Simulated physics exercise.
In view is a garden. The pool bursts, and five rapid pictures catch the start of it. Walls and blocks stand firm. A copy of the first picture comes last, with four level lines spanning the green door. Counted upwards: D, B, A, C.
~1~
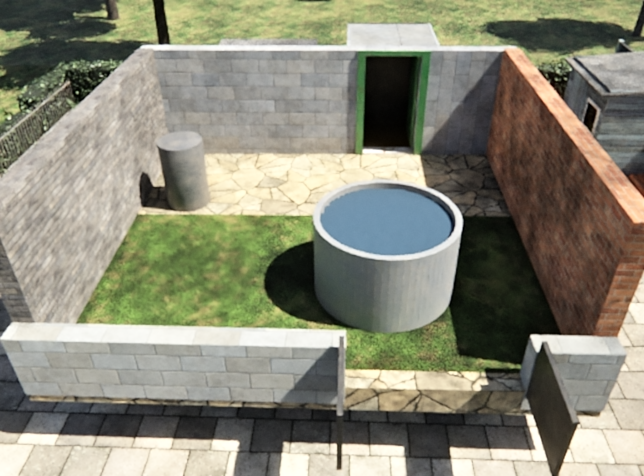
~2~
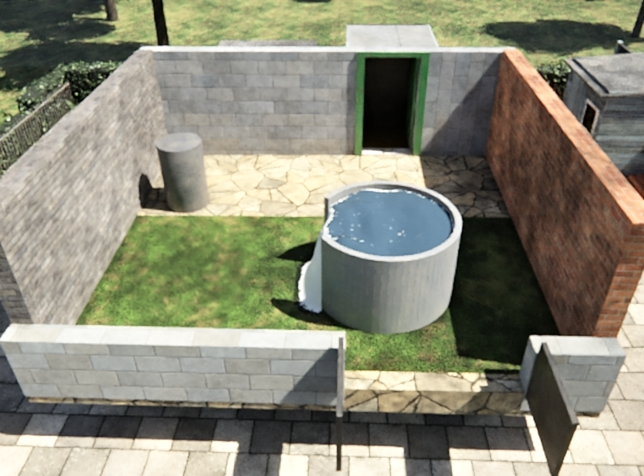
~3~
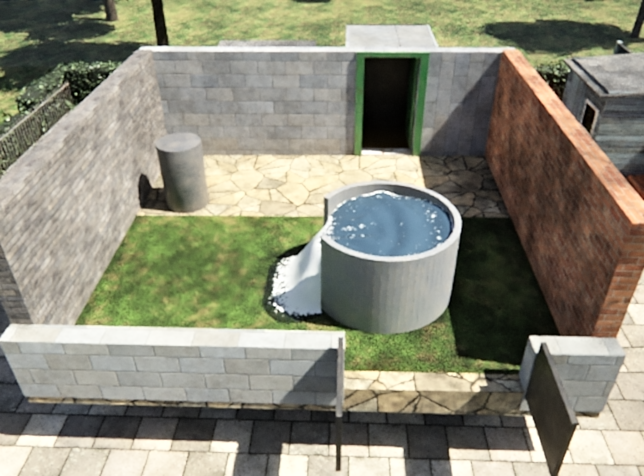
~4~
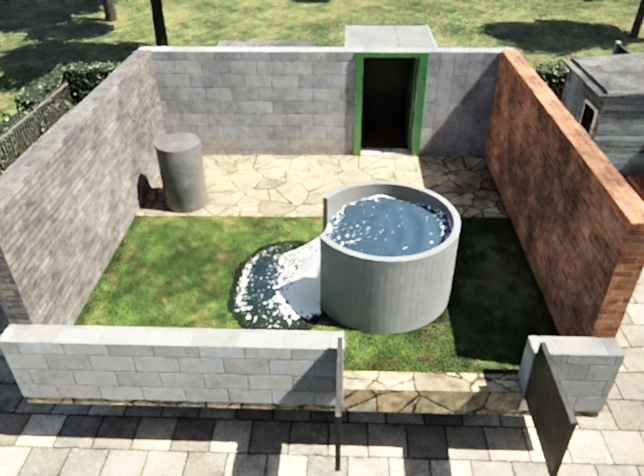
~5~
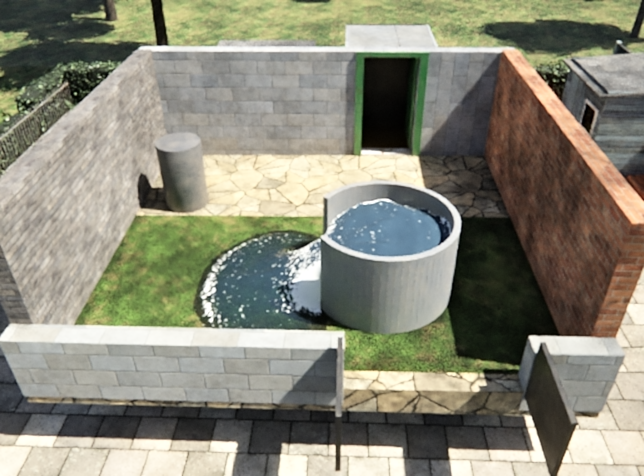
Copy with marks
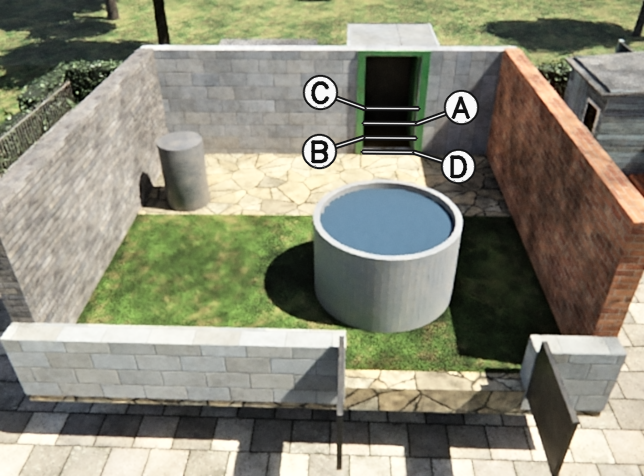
The clip shows a walled garden with a round, water-filled pool, its surface calm at first; water then pours out of the pool's left side and spreads leftward across the grass in a widening, foam-edged sheet.
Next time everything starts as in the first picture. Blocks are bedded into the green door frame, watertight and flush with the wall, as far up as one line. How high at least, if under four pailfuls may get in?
Line D just does it.
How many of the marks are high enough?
All of the four.
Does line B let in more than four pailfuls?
No, not at all.
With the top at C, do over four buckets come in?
No, that is safe.
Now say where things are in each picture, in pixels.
The first picture shows water in the pool at rest, its middle at (387, 221); foot of the green doorway at (388, 154); open gate at (438, 329).
The second picture shows front seen at (314, 310), 1 % of the ground wet.
The third picture shows front seen at (277, 313), 3 % of the ground wet.
The fourth picture shows front seen at (234, 302), 6 % of the ground wet.
The fifth picture shows front seen at (201, 298), 11 % of the ground wet.
On the marked copy, A at (390, 123); B at (389, 138); C at (391, 108); D at (388, 152); from the bottom up D, B, A, C.
With A, nothing gets over.
With B, nothing gets over.
With C, nothing gets over.
With D, a splash gets over, under a bucket.
